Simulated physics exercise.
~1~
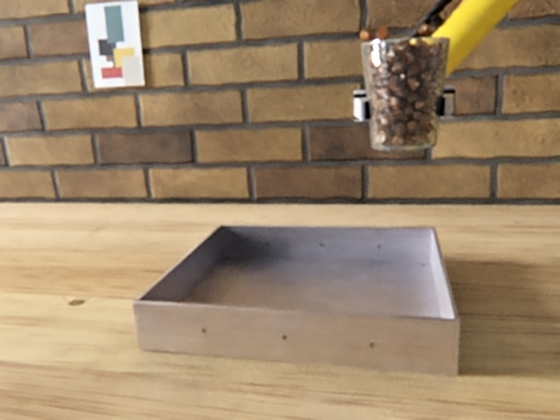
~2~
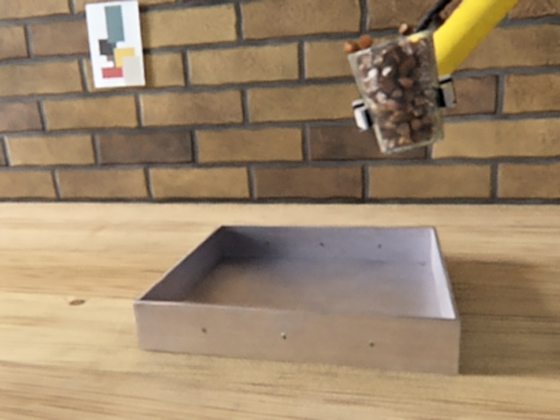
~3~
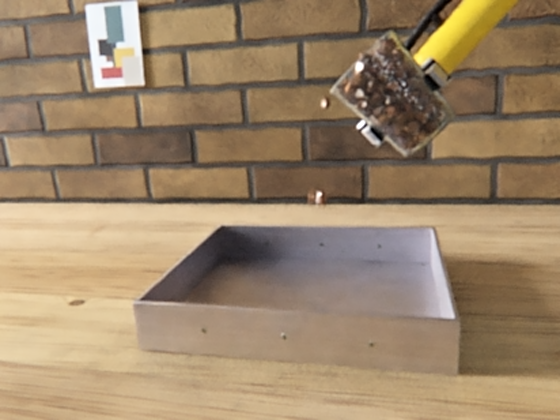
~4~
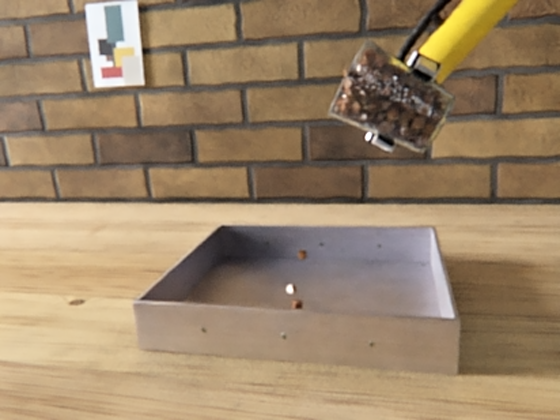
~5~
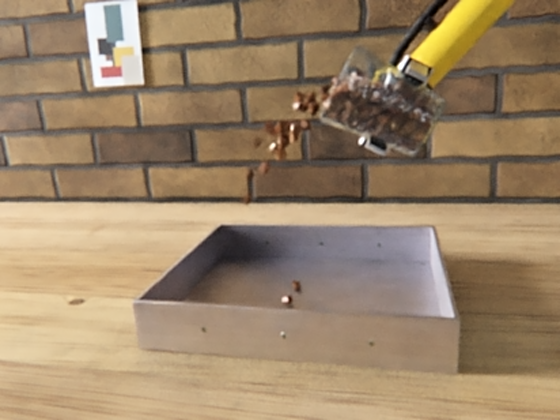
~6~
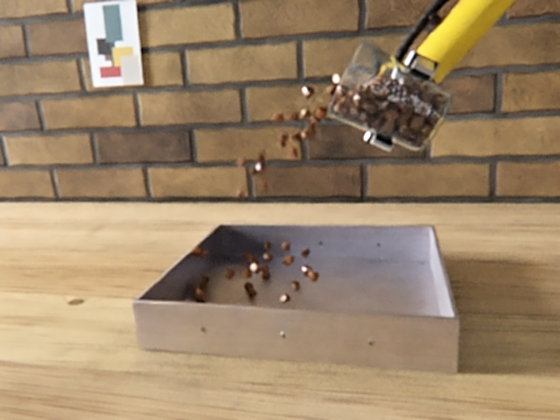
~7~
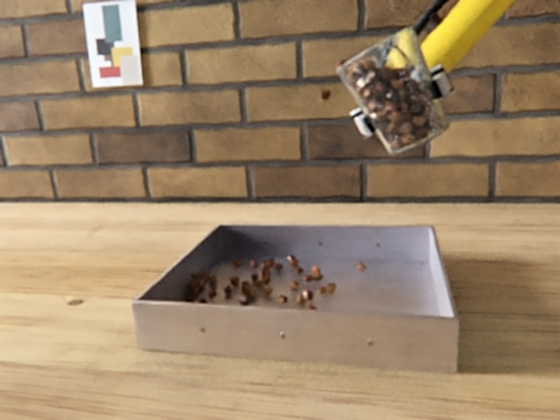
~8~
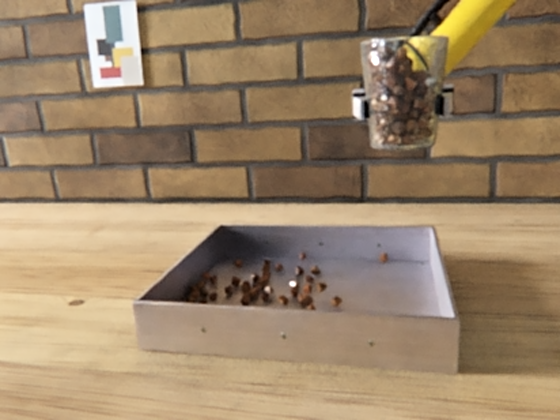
On a wooden table by a brick wall, a yellow robot arm tipping a clear cup, scattering some brown pellets into a tray, then righting it.
